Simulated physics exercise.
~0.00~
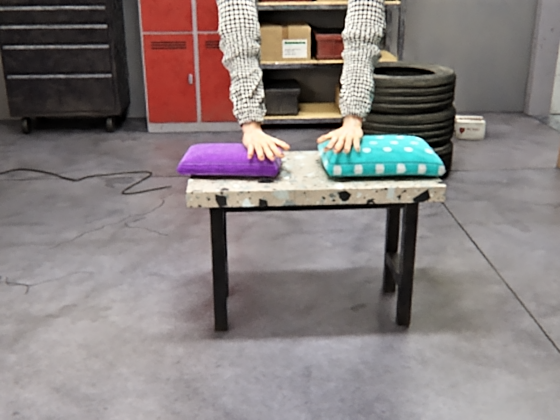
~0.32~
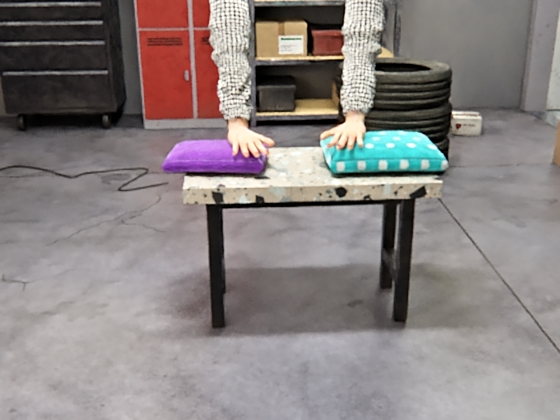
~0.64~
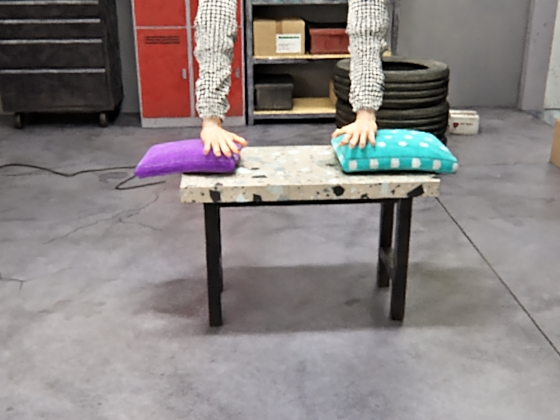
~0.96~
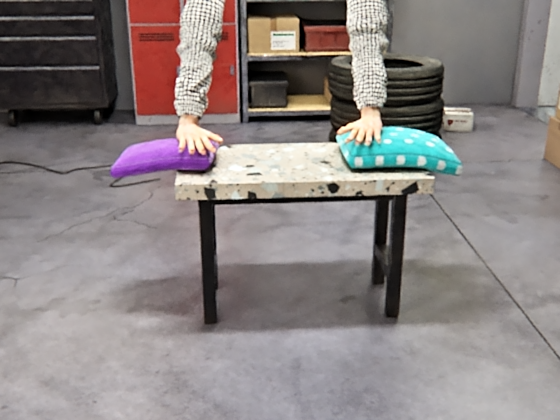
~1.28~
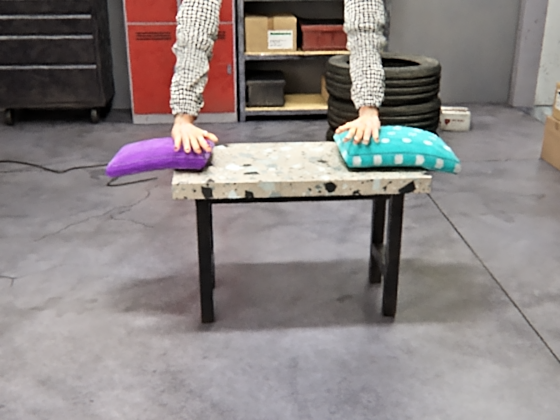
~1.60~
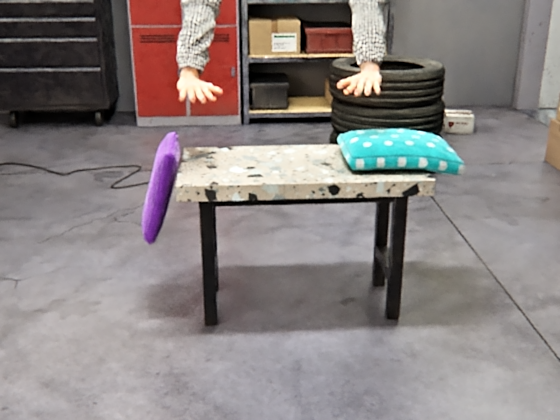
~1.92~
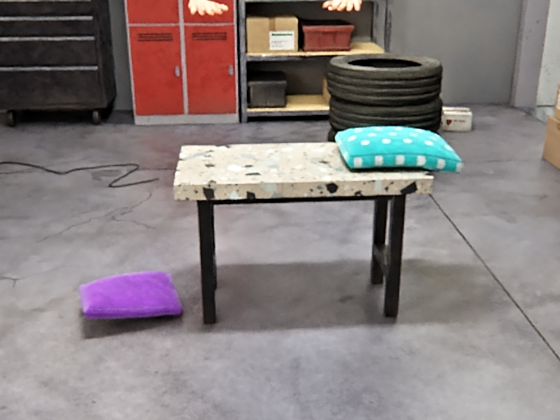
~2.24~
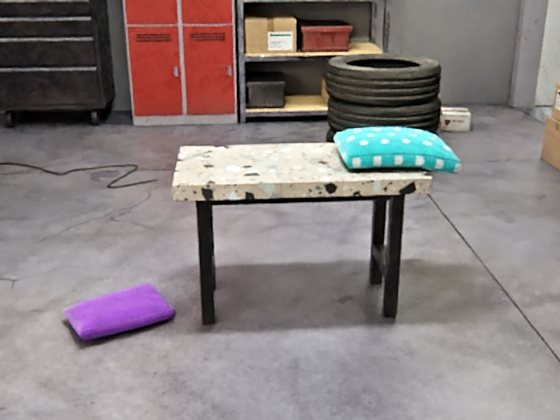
Two hands slid a purple sack and a turquoise spotted pillow apart toward opposite ends of a low table, then let go and drew back. The purple sack tipped off the left end onto the floor, while the turquoise pillow stayed on top.
